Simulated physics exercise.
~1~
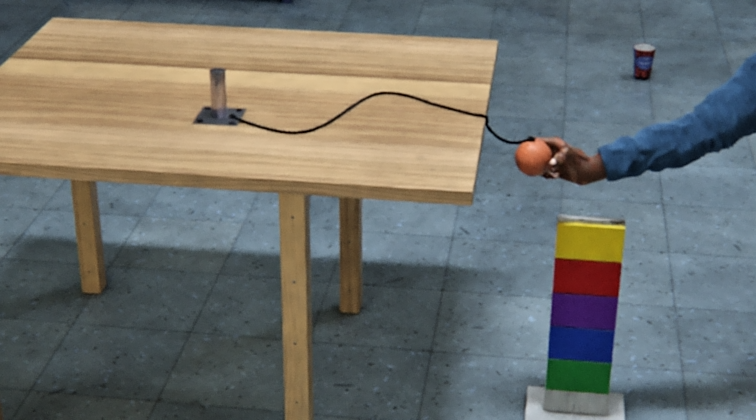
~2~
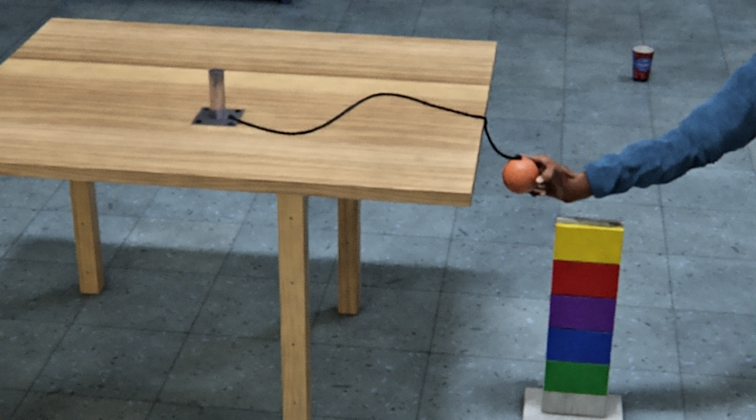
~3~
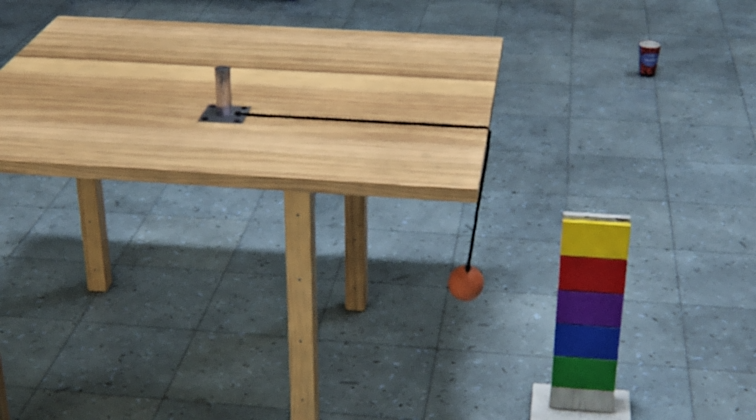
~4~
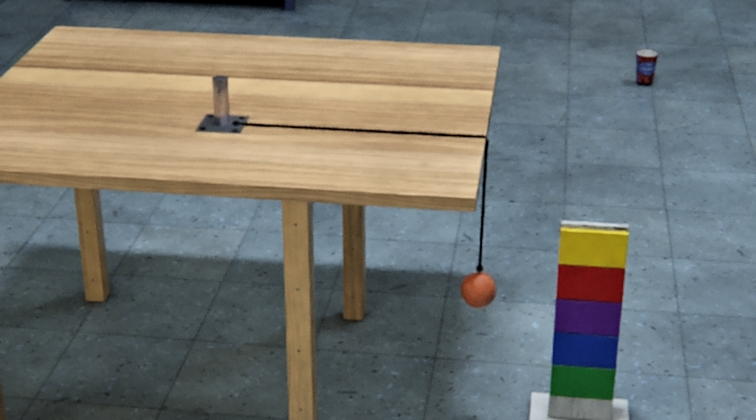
An orange ball on a black cord drops from a hand and hangs level with red.
